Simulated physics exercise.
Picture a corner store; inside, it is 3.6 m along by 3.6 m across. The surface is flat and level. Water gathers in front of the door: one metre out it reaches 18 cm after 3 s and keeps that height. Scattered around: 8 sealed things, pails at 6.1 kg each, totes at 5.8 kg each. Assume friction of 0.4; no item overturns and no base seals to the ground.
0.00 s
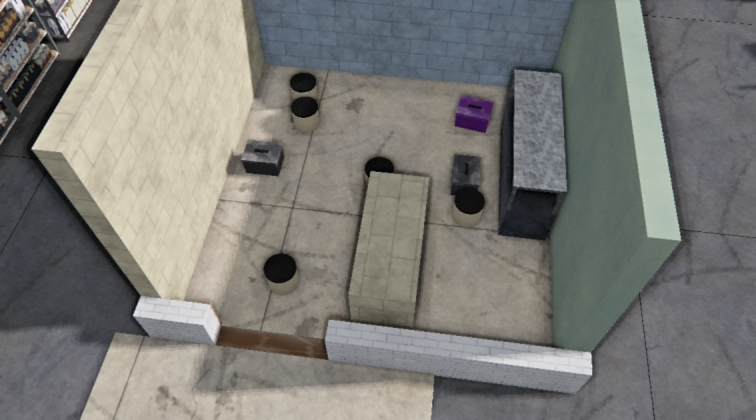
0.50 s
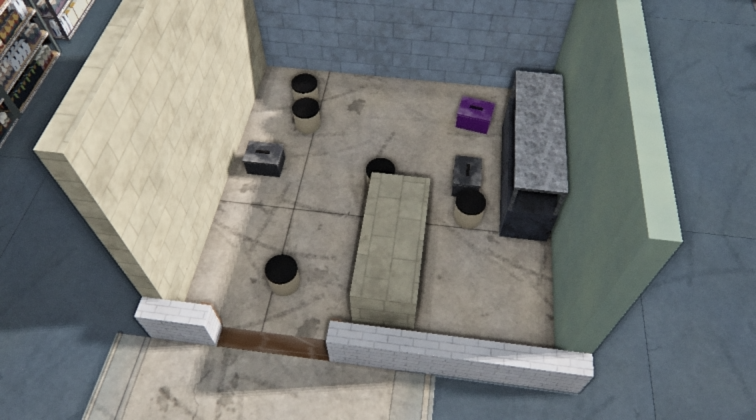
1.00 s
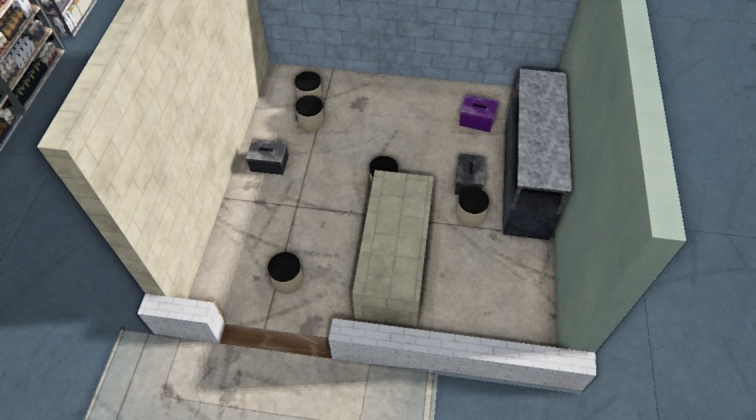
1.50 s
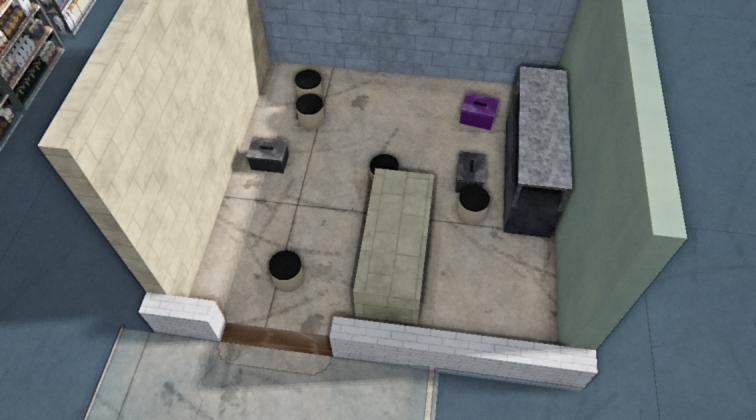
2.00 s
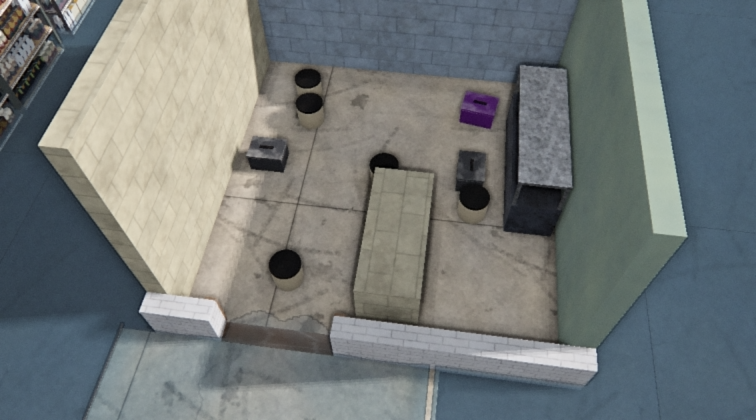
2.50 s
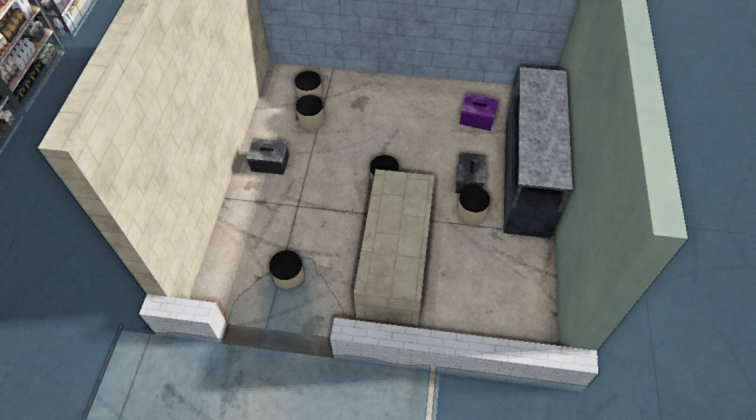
Water spreads across the ground outside, then seeps through the doorway onto the room's floor.
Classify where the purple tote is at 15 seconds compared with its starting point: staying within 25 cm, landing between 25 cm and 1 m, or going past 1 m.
The purple tote goes past 1 m.
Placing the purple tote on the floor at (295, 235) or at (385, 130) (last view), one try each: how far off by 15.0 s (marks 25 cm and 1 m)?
At the first spot it winds up well off, and at the second it winds up well off.
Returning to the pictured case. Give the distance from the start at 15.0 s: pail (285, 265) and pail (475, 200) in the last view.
Shifts: 200 cm / 100 cm.
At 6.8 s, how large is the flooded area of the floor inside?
Some 8.5 m2.
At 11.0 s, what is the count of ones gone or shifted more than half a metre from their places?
7 in all.
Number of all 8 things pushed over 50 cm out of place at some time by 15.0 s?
I count 8.
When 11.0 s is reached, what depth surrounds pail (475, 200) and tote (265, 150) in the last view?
4 and 11 cm.
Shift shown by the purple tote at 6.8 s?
I'd guess some 0 cm by then.
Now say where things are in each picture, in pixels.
The purple tote at (475, 107) rests on the ground; water covers 0.0 m2; 0 of 8 have shifted, in the first frame.
The purple tote at (476, 108) rests on the ground; 0.0 m2 under water; 0 of 8 have shifted, in the second frame.
The purple tote at (480, 106) rests on the ground; 0.0 m2 under water; 0 of 8 have shifted, in the third frame.
The purple tote at (480, 104), on the bottom; 0.0 m2 under water; 0 of 8 have shifted, in the fourth frame.
The purple tote at (480, 103) rests on the ground; water covers 0.1 m2; 0 of 8 have shifted, in the fifth frame.
The purple tote at (480, 105) rests on the ground; 0.5 m2 under water; 0 of 8 have shifted, in the sixth frame.
After 3.5 s the purple tote is near (480, 105), 0.0 m from its start, aground; 0 afloat.
After 6.8 s the purple tote is near (480, 105), 0.0 m from its start, aground; 4 afloat.
After 11.0 s the purple tote is near (476, 214), 1.6 m from its start, afloat; 5 afloat.
After 15.0 s the purple tote is near (510, 236), 1.9 m from its start, afloat; 8 afloat.
